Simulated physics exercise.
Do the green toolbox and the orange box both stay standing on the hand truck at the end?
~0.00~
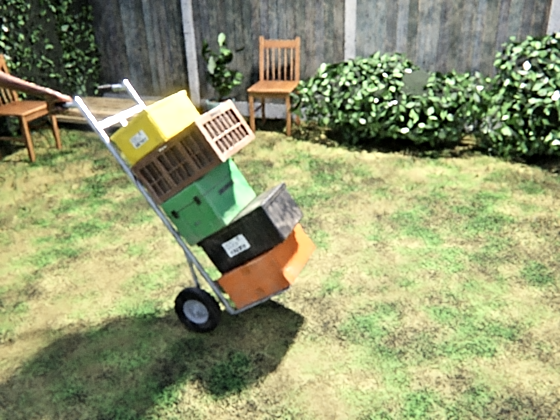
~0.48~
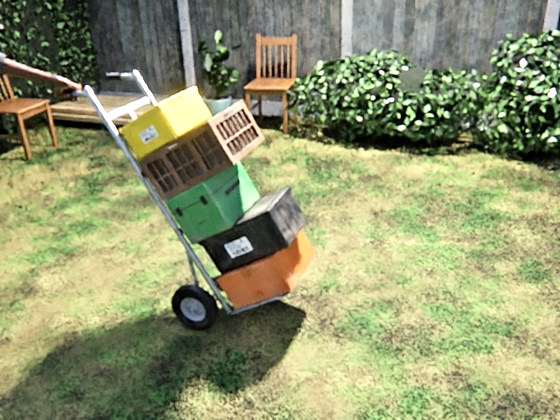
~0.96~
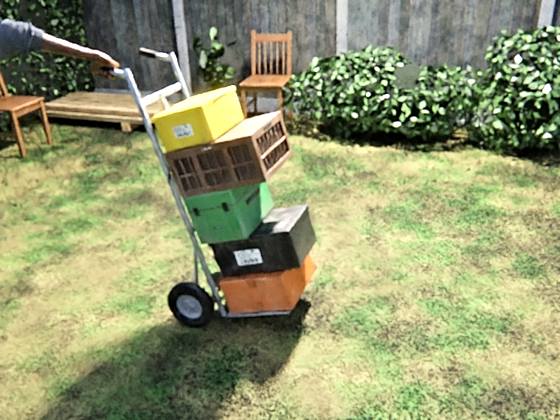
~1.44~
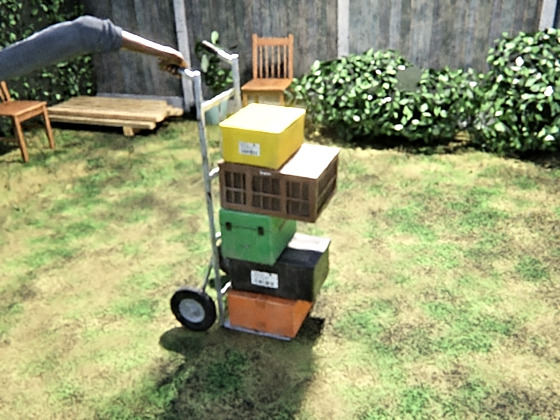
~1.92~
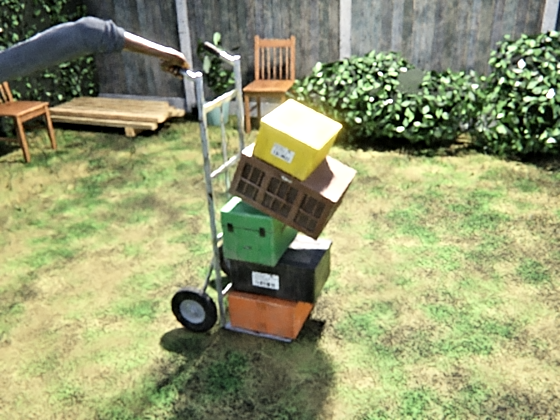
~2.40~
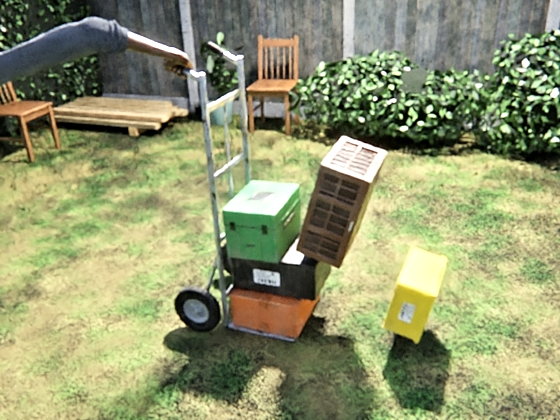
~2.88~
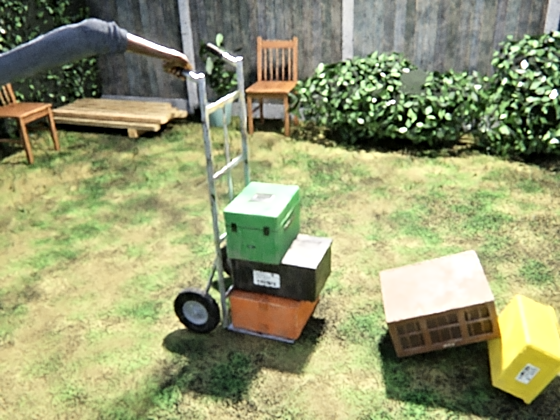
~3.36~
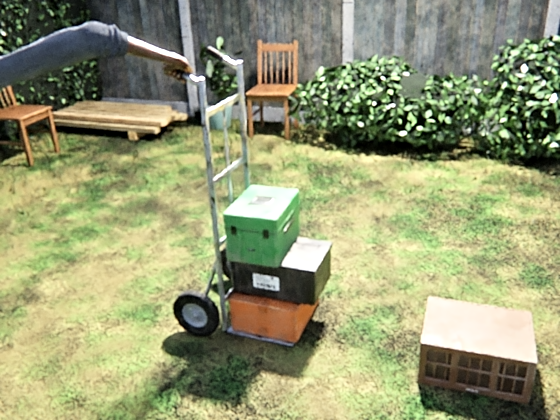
Yes, both stay standing. The orange box remains at the bottom of the stack and the green toolbox still sits on top of the black one.
